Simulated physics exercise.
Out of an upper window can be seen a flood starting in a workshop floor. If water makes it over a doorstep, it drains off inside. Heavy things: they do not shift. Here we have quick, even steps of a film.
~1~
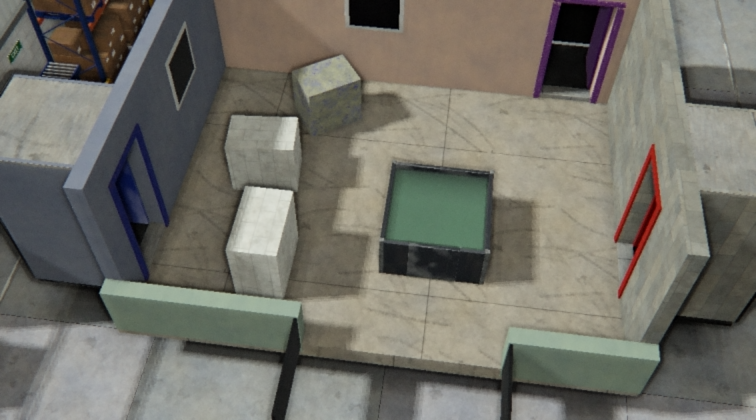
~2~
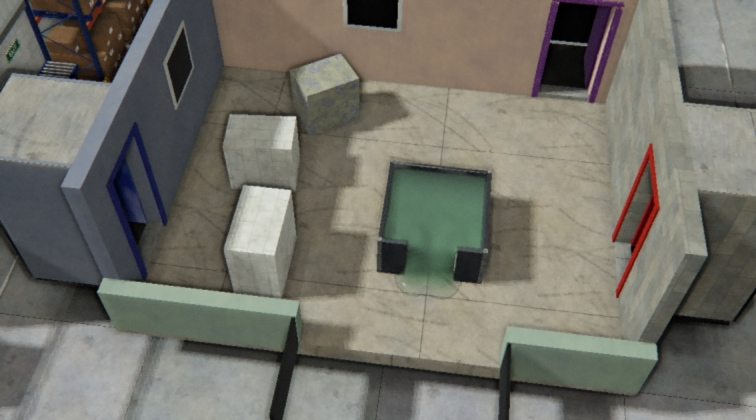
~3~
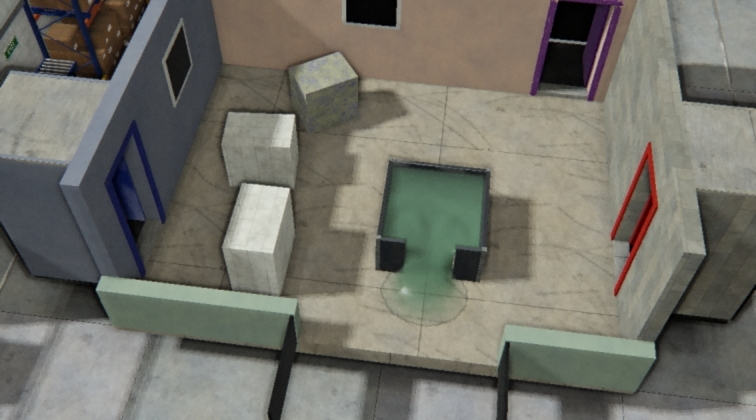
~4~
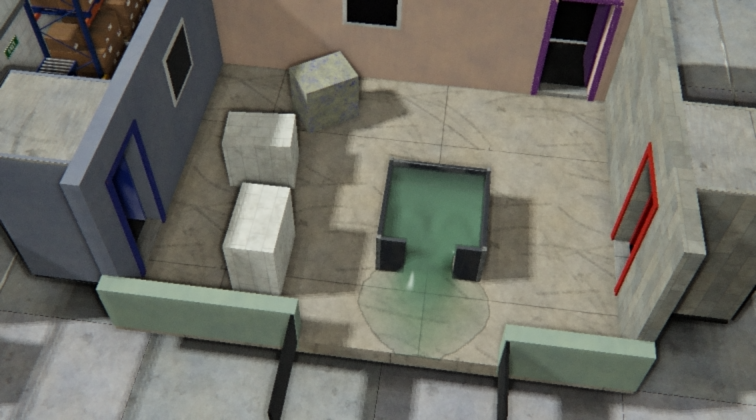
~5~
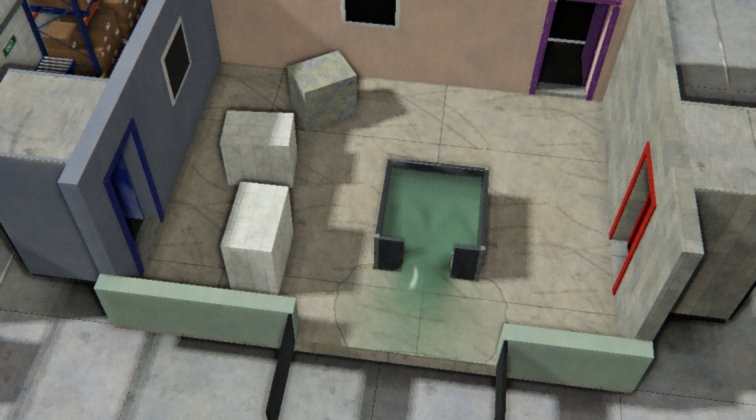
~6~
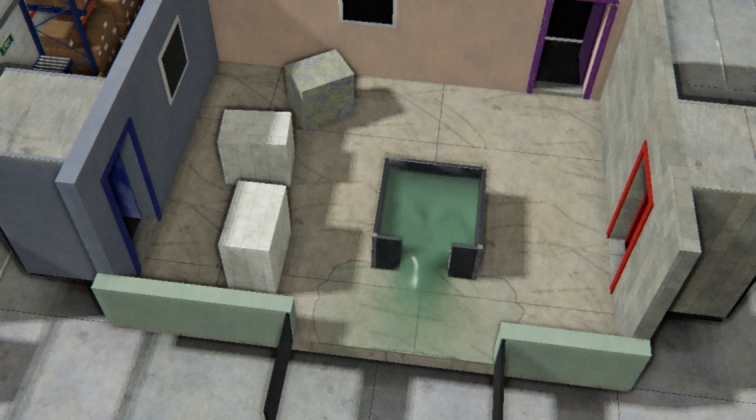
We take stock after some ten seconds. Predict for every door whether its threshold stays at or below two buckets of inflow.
One by one: Purple door: Never tops two buckets. Blue door: Never tops two buckets. Red door: Never tops two buckets.
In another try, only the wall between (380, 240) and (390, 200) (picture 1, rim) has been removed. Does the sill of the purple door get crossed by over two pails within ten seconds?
After that, purple door falls short.
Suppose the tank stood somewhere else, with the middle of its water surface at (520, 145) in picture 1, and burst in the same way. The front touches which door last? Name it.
Answer: The blue door.
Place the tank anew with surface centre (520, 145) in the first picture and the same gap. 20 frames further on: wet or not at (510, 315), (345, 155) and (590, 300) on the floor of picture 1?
Soaked, bone-dry, soaked.
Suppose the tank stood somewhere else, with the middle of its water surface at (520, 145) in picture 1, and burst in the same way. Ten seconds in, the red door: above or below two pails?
My reading: Red floods.
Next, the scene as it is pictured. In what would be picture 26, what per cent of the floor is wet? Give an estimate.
Some 15 per cent.
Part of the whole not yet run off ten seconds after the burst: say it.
20 in a hundred.
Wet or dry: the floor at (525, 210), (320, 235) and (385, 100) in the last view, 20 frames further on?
Point by point: Not yet wet, not yet wet, not yet wet.
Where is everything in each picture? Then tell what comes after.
The first frame shows still water in the tank at (438, 209).
In the second frame, water pours out at (430, 266) and has run to (401, 283).
In the third frame, water pours out at (429, 264) and has run to a hidden place.
In the fourth frame, water pours out at (429, 265) and has run to a hidden place.
In the fifth frame, water pours out at (427, 264) and has run to a hidden place.
In the sixth frame, the front is at a hidden place, out from the gap at (425, 262).
A moment on, water covers 10 % of the floor; the purple door not reached, the blue door not reached, the red door not reached.
Next, water covers 15 % of the floor; the purple door not reached, the blue door not reached, the red door not reached.
Then, water covers 15 % of the floor; the purple door not reached, the blue door not reached, the red door wet at the sill, nothing in.
Later, water covers 10 % of the floor; the purple door not reached, the blue door wet at the sill, nothing in, the red door wet at the sill, nothing in.
In the end, water covers 5 % of the floor; the purple door not reached, the blue door wet at the sill, nothing in, the red door wet at the sill, nothing in.
